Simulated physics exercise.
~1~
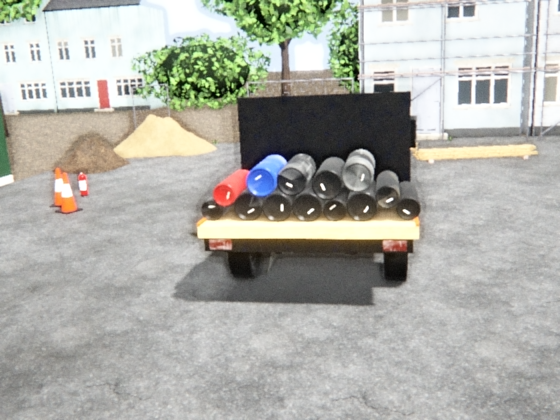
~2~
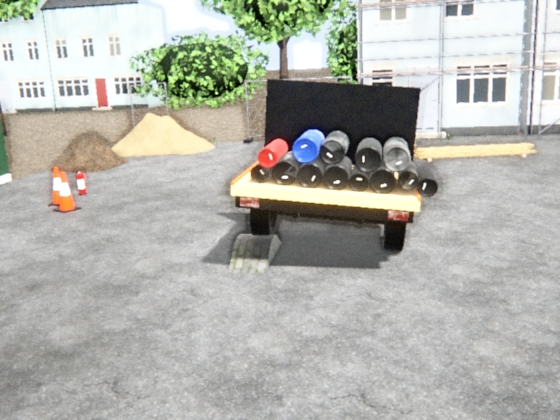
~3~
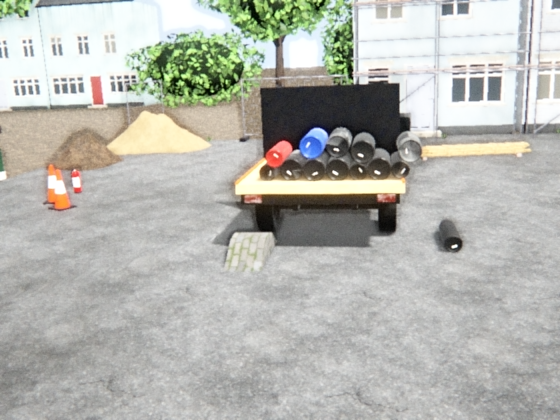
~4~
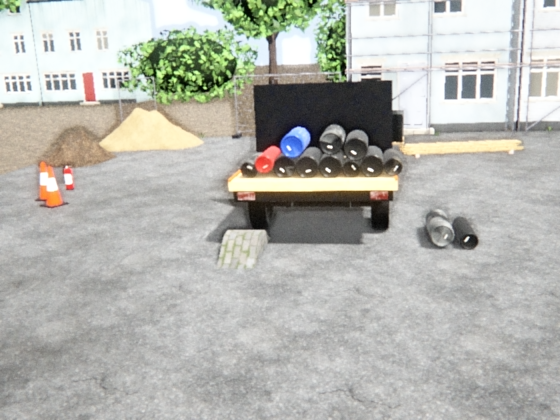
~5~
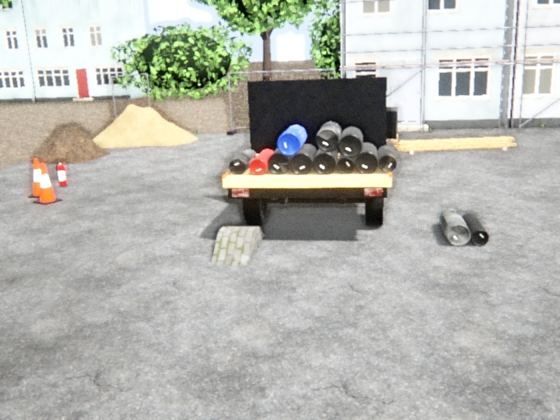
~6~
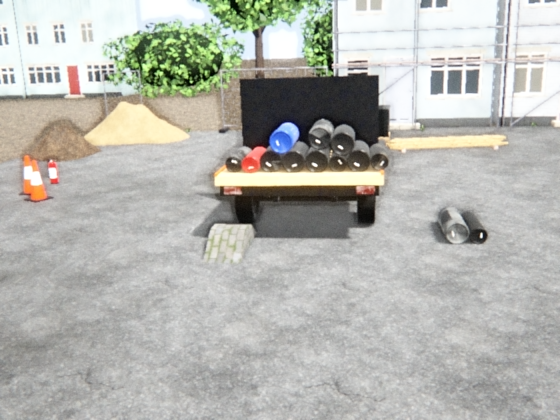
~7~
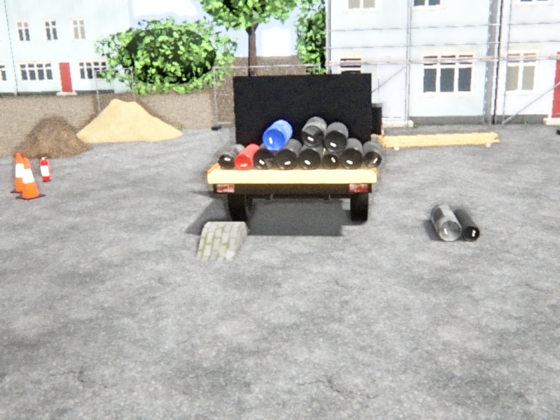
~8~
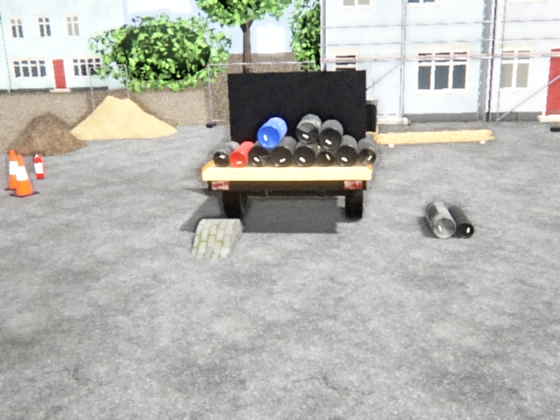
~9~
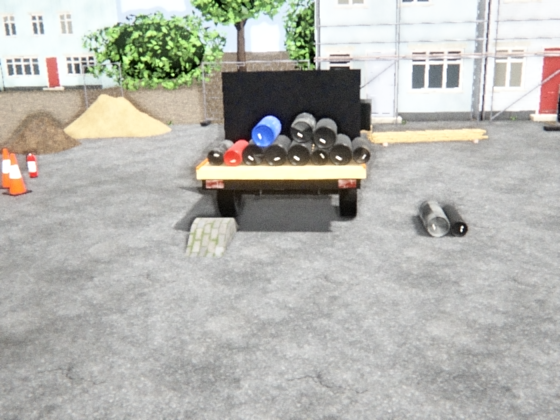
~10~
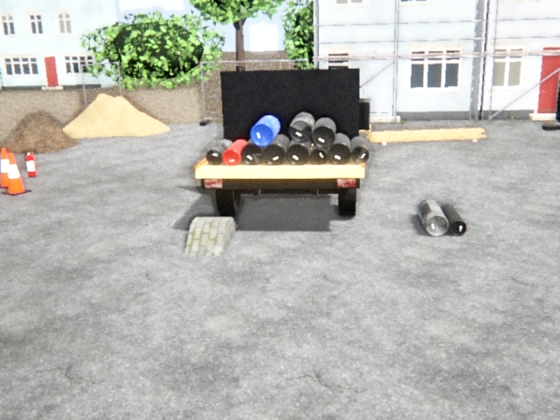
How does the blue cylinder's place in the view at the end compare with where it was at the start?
It ends up higher in the view than at the start, though about as far across. It is still lying up on the other cylinders on the trailer.
